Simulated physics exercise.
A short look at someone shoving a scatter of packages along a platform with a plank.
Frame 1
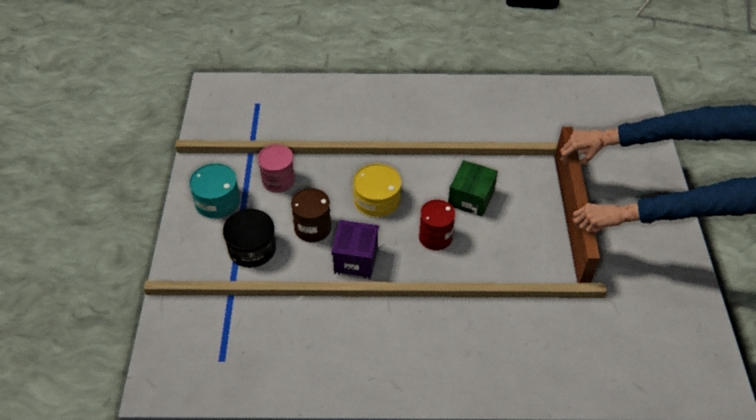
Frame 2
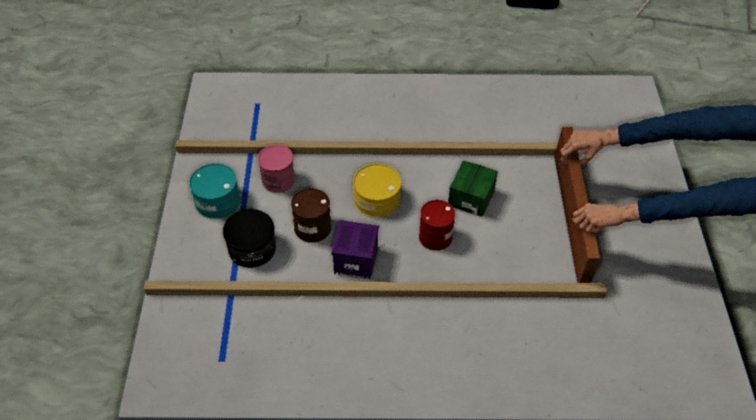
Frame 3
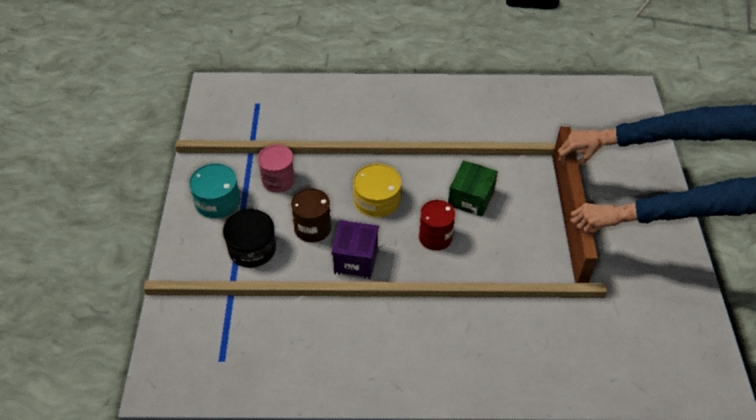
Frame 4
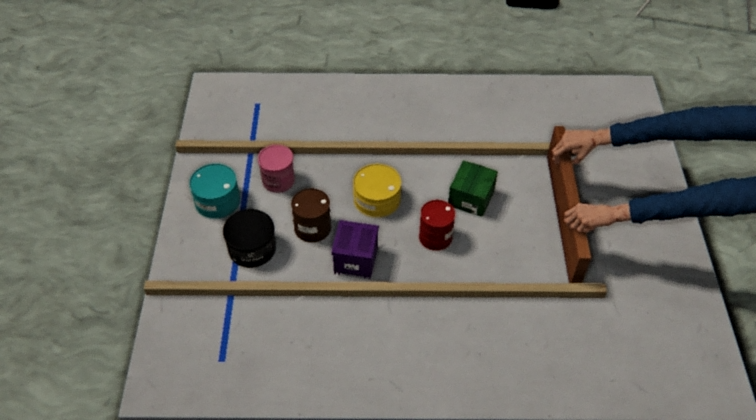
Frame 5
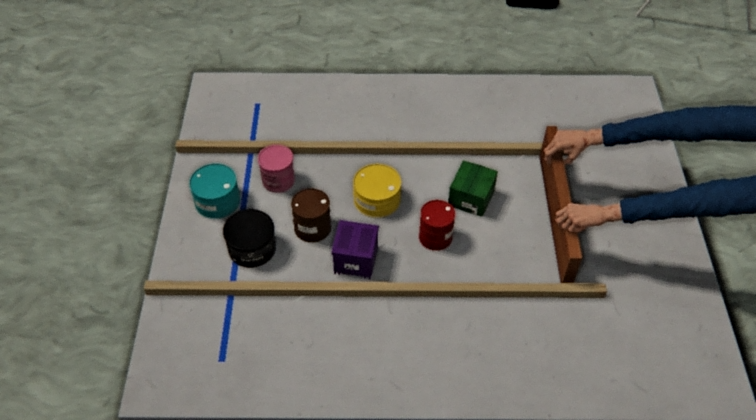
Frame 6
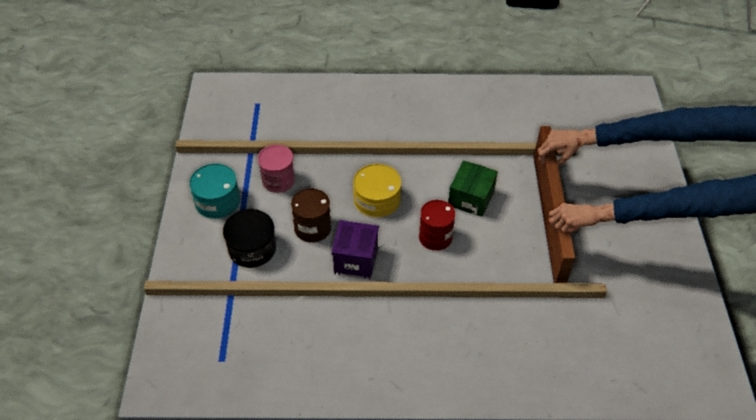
Wooden plank held by two hands sliding slowly left between two rails, toward colourful canisters and boxes that stay still.
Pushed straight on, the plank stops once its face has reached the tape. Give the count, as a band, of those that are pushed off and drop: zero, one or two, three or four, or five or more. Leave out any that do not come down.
The ones that plunge will number one or two.
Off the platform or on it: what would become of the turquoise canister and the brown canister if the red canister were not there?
The turquoise canister is gone, and the brown canister keeps its place.
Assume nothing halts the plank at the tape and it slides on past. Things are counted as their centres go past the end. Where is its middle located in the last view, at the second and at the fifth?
Roughly (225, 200) and then roughly (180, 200).
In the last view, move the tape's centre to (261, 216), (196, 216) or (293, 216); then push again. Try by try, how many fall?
It would be 1, 4 and 0.
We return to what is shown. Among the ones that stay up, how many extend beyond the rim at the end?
The count is 2.
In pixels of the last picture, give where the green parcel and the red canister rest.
Taking them in turn, first comes (224, 190), then (221, 223).
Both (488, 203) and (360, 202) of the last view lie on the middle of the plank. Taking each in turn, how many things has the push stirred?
So far 1, and 6 at the second.
A little later, none off yet; turquoise canister at rest near (215, 191); black pail at rest near (250, 239); pink pail at rest near (277, 169).
When it is over, the number that fall off is one or two; down, turquoise canister.
